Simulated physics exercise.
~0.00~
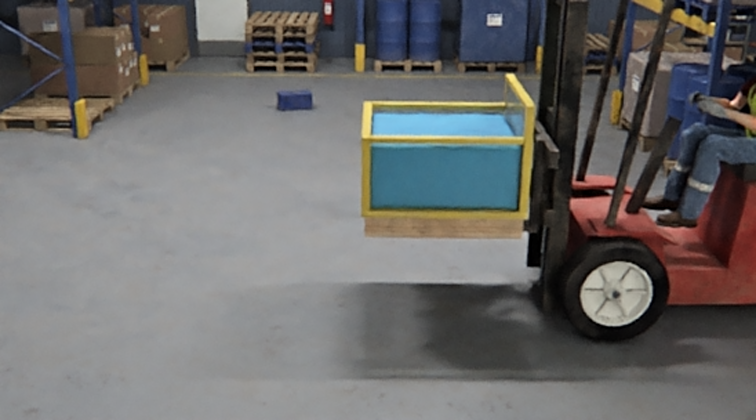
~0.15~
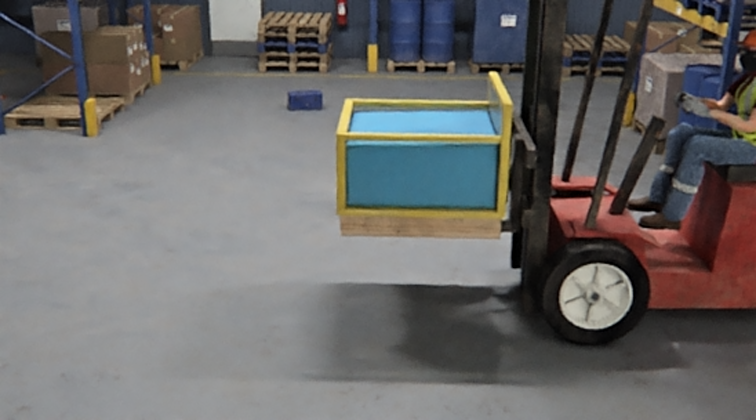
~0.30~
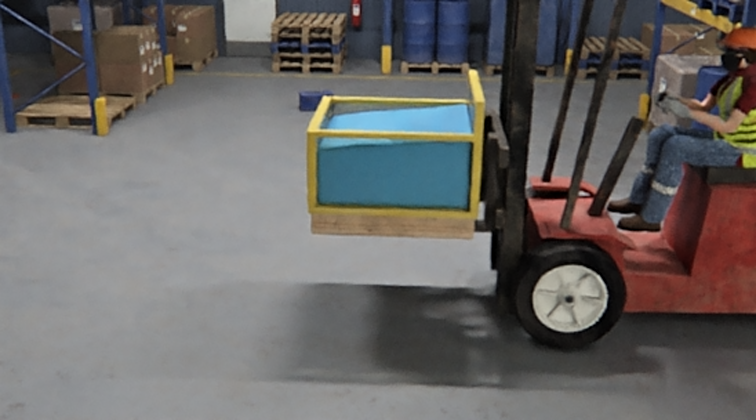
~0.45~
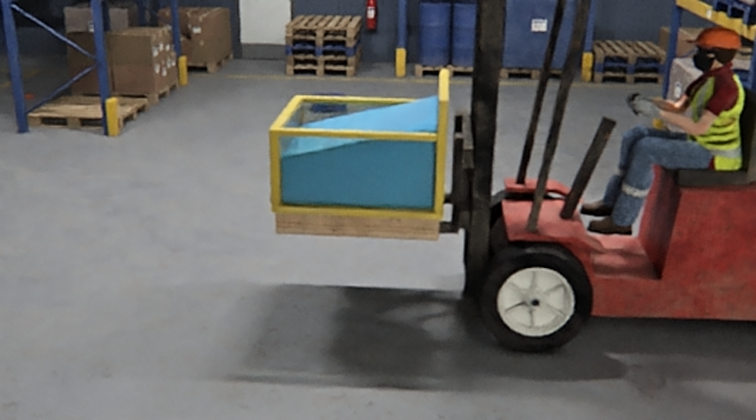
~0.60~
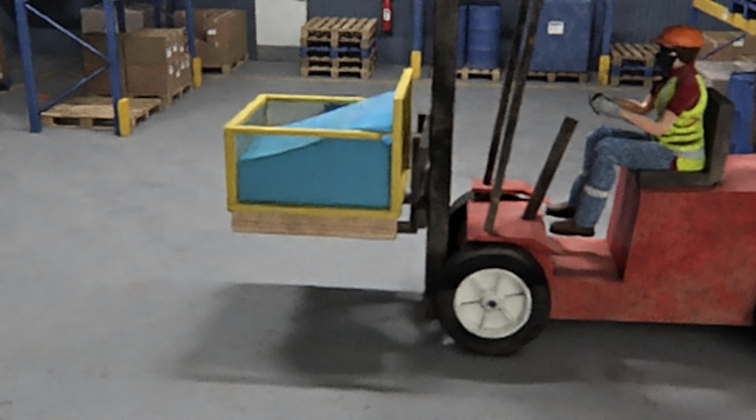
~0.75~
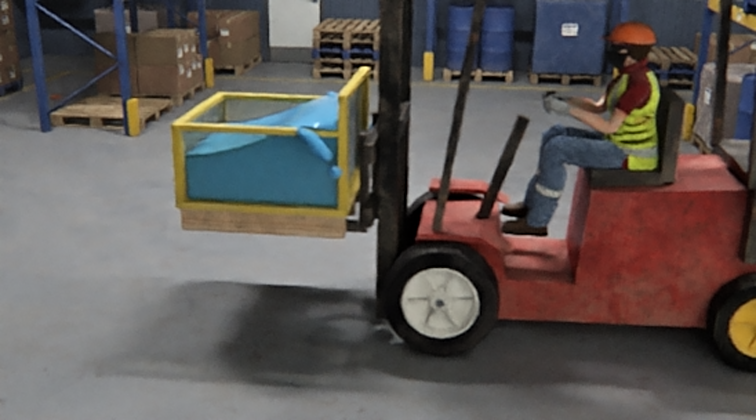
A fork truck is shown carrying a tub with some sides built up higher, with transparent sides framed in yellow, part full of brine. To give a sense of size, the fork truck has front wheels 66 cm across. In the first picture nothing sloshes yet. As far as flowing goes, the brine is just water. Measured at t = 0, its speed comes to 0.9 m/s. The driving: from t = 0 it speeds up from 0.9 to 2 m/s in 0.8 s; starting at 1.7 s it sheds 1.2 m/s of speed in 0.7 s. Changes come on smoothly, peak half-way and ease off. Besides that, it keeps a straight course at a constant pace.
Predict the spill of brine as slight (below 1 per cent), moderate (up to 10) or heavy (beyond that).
Heavy.
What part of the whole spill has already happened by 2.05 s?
Roughly 20 % of the total.
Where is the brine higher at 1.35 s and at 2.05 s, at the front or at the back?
At the front, then the front.
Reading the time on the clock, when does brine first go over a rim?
About 0.9 s.
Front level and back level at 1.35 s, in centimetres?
The front stands at 50 cm and the back at 30 cm.
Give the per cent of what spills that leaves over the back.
It comes to about 0 per cent of the spill.
Then, 1.35 s in, front 49 cm, middle 35 cm, back 30 cm above the floor; the loss stands at 1 per cent, over the near side and the far side.
Then, 2.05 s in, front 42 cm, middle 37 cm, back 38 cm above the floor; the loss stands at 3 per cent, over the front and the near side.
Then, 2.95 s in, front 23 cm, middle 30 cm, back 57 cm above the floor; the loss stands at 12 per cent, over the front.
Then, 5.39 s in, the loss stands at 16 per cent, over the front, 47 of 288 litres.
